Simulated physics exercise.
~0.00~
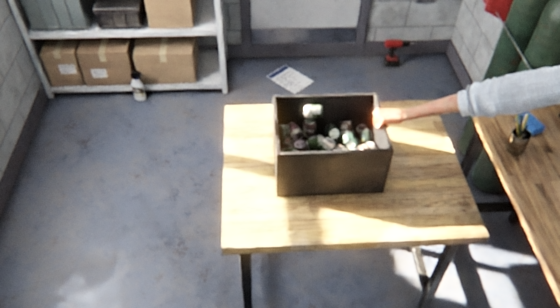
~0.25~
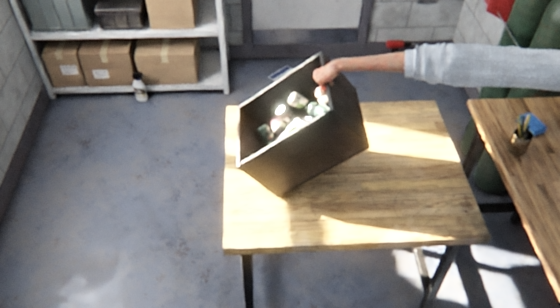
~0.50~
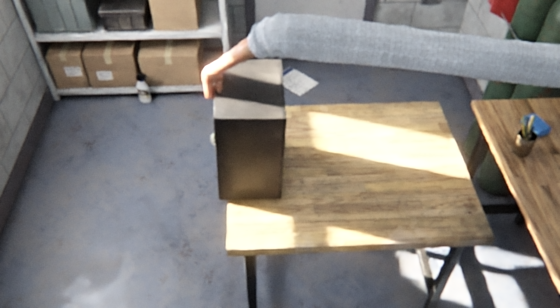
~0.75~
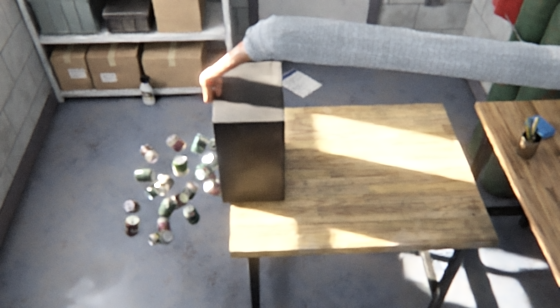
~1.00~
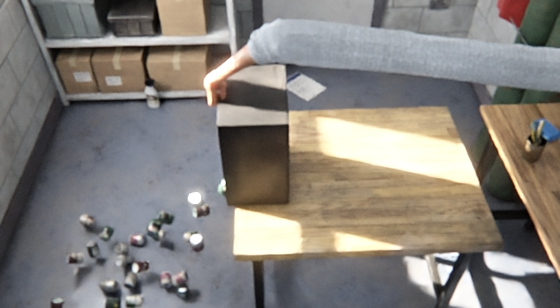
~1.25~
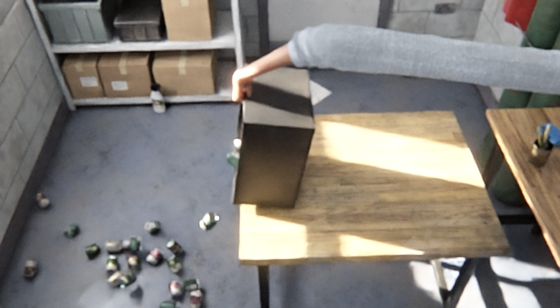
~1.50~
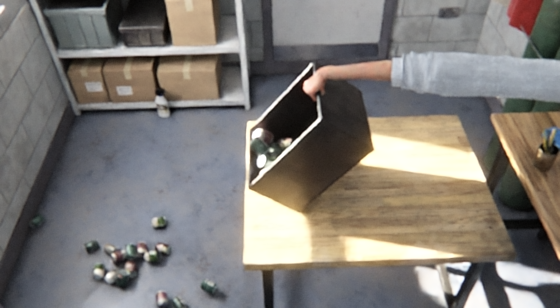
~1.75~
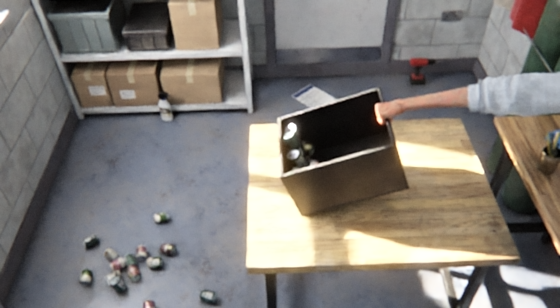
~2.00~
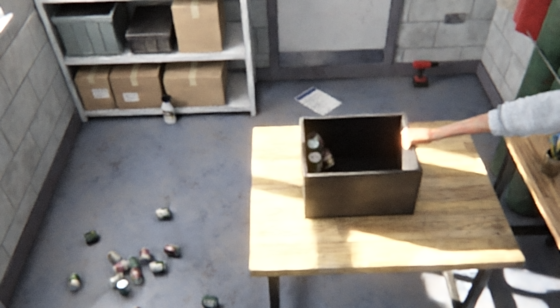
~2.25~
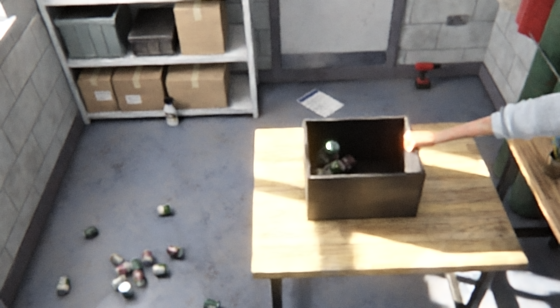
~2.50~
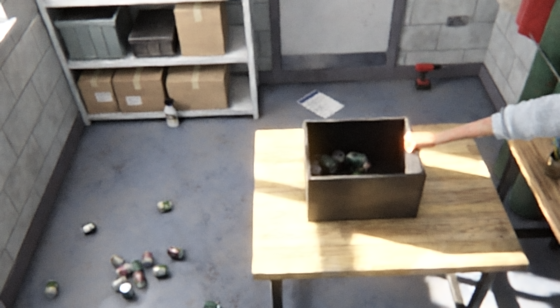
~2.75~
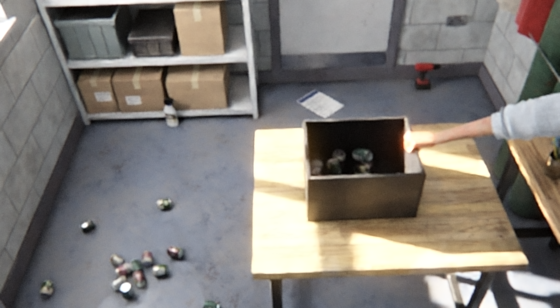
On a wooden table, a hand tips a black tub, spilling many cans, then lowers it.
